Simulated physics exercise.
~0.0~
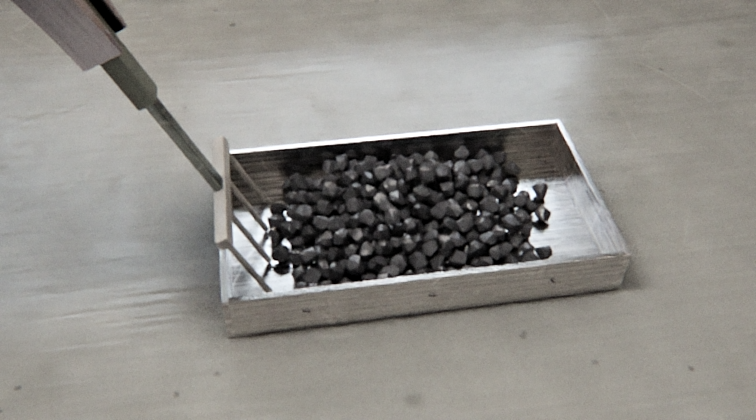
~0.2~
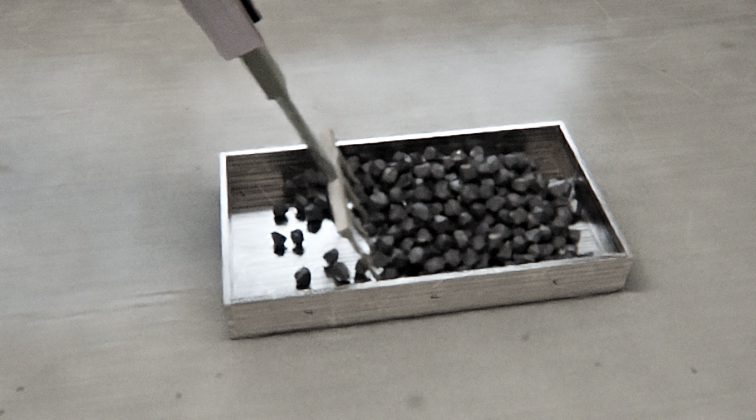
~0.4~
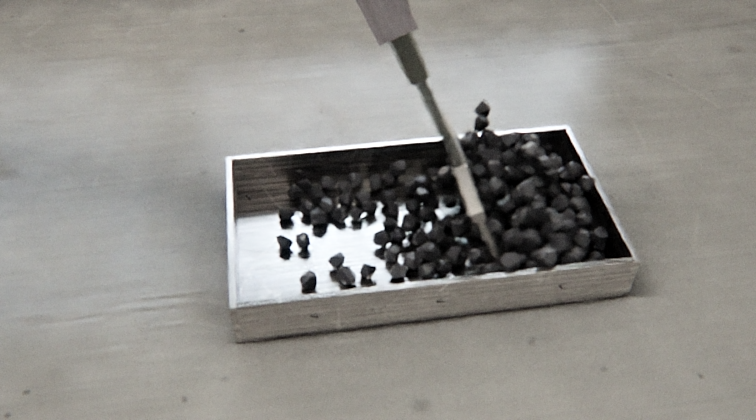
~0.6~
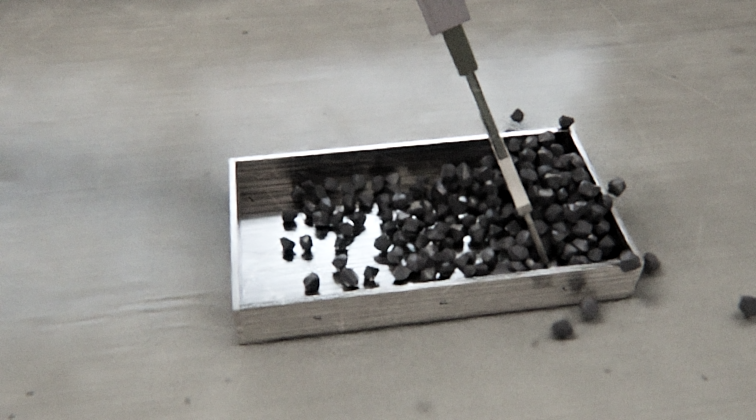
Robotic comb raking small black pebbles rightward through a shallow trough, piling them at the far end and spilling a few over.
